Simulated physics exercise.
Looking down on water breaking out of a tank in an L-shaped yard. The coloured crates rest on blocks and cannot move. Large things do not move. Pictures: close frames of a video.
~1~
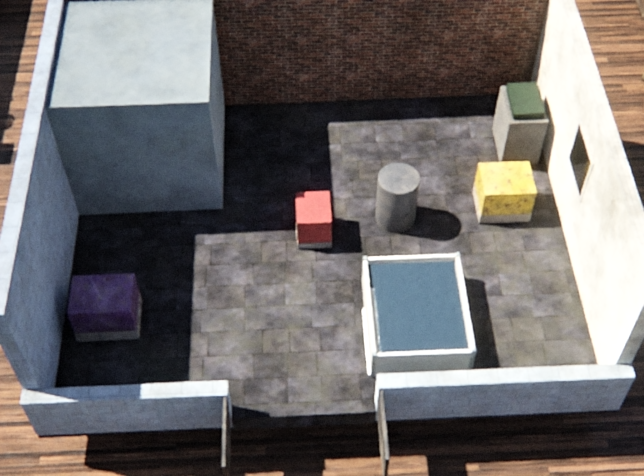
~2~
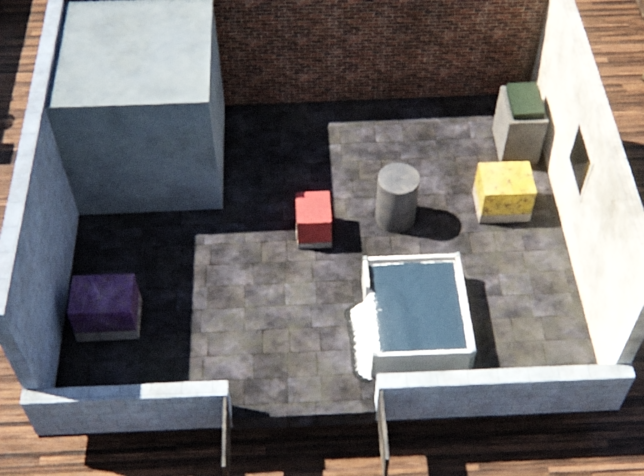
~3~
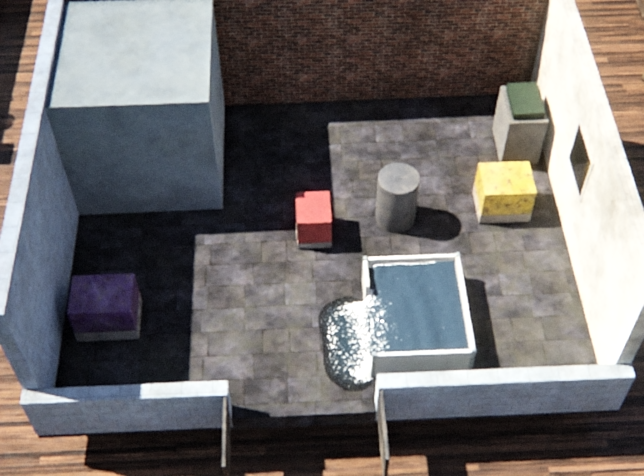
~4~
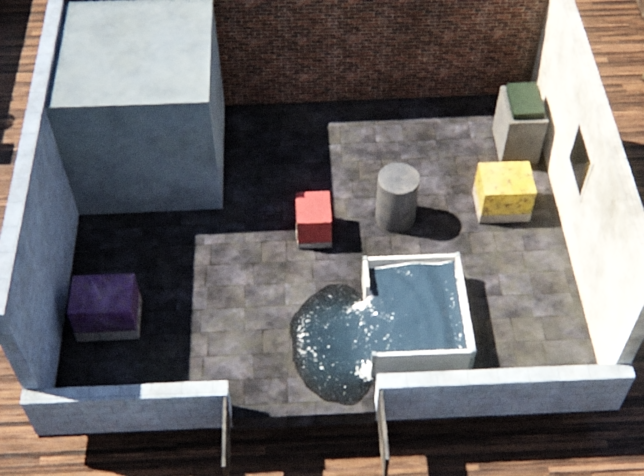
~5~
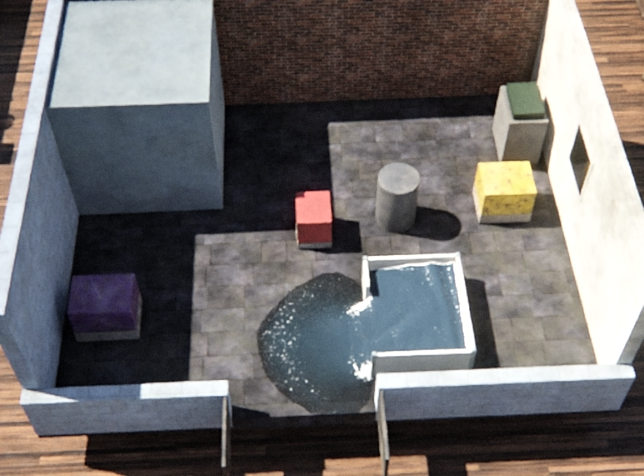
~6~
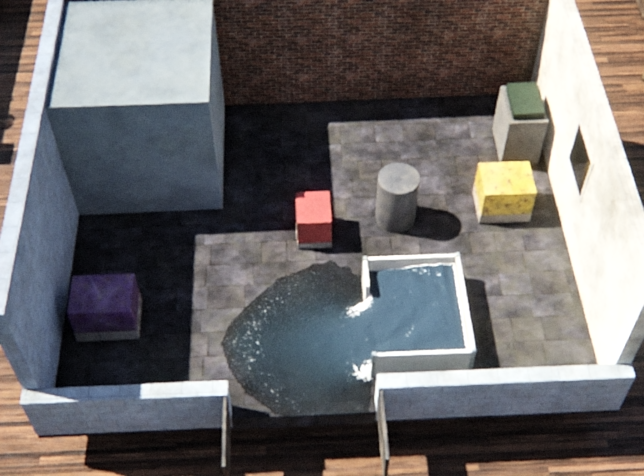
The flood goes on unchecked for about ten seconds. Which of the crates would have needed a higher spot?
Red crate: A dry one; yellow crate: A dry one; purple crate: A dry one.
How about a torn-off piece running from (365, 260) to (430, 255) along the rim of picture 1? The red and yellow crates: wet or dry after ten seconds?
I expect red crate goes wet while yellow crate remains untouched.
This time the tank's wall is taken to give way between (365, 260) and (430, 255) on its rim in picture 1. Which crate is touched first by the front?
I'd go with the red one.
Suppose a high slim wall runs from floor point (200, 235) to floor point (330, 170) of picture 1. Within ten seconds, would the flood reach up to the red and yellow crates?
In that case the red crate is left dry, while the yellow crate is left dry.
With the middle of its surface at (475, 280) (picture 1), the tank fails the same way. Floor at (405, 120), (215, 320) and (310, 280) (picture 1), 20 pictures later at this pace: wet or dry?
First unwetted; next drenched; last drenched.
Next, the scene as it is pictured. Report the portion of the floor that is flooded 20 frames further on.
Some 35 per cent.
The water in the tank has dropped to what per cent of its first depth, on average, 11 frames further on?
Near 36 in a hundred.
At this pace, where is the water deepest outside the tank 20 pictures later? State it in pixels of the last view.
I'd point to (103, 380).
A moment on, water covers 25 % of the floor; the red crate water round its plinth, the yellow crate not reached, the purple crate water round its plinth.
Next, water covers 30 % of the floor; the red crate water round its plinth, the yellow crate not reached, the purple crate water round its plinth.
Then, water covers 35 % of the floor; the red crate water round its plinth, the yellow crate not reached, the purple crate water round its plinth.
Later, water covers 35 % of the floor; the red crate water round its plinth, the yellow crate not reached, the purple crate water round its plinth.
In the end, water covers 45 % of the floor; the red crate stayed above the water, the yellow crate stayed above the water, the purple crate stayed above the water.
